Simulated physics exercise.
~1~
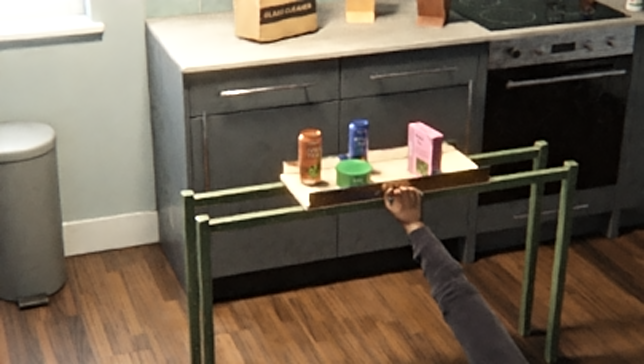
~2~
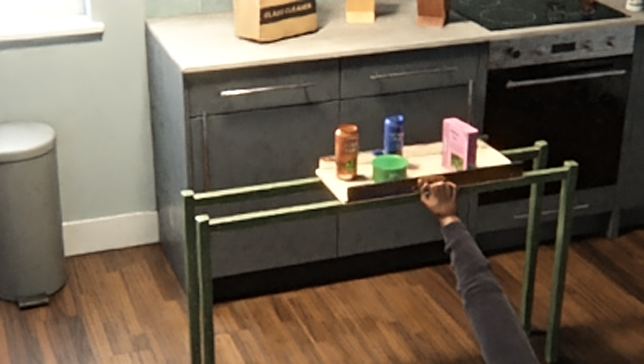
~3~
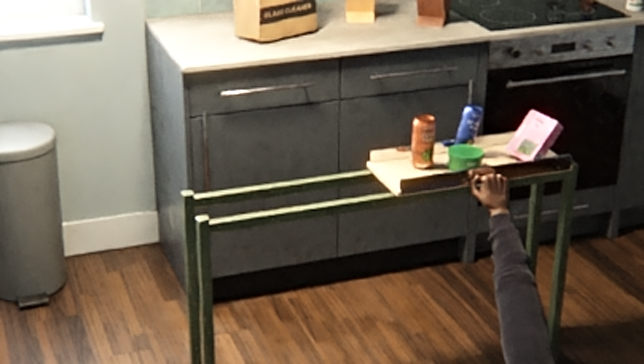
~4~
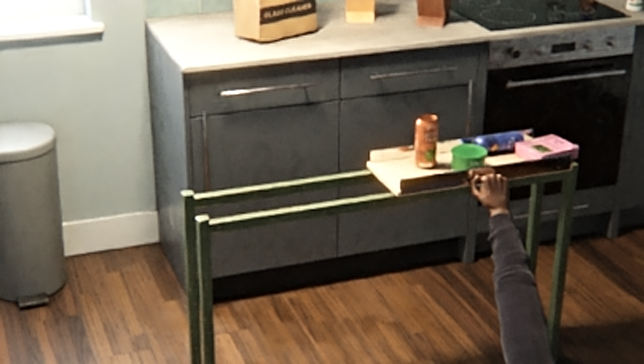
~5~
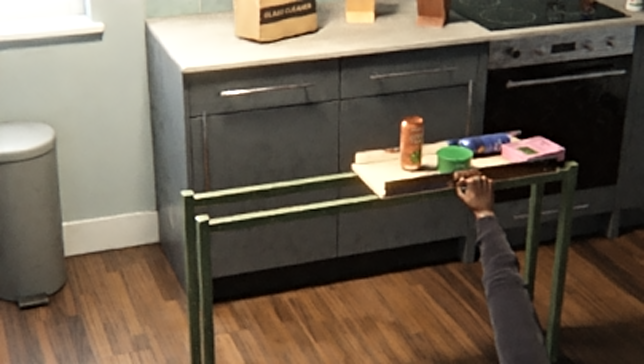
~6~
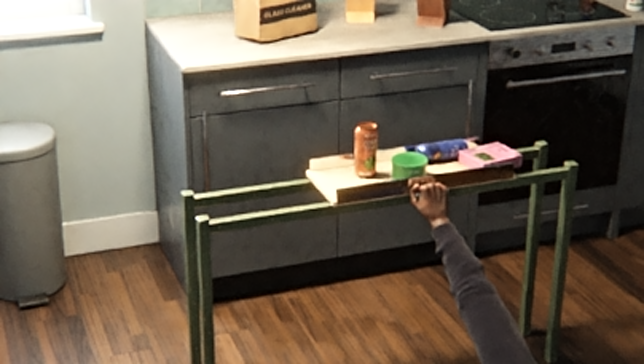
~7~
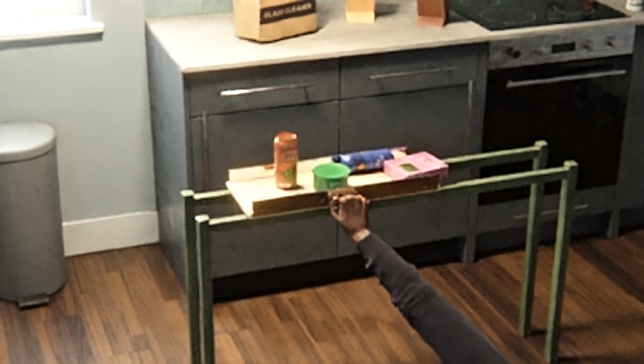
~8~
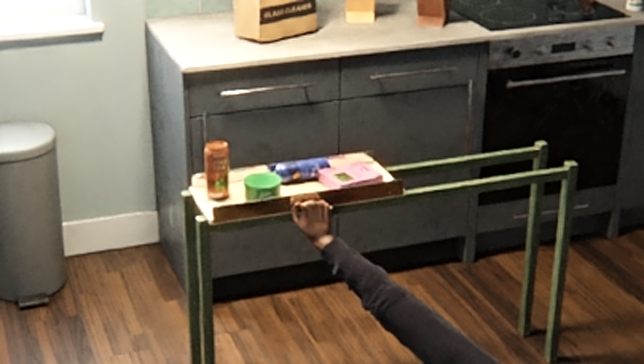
Wooden tray pushed right along green rails by a hand, blue can and pink packet toppling, then sliding left, orange can upright.
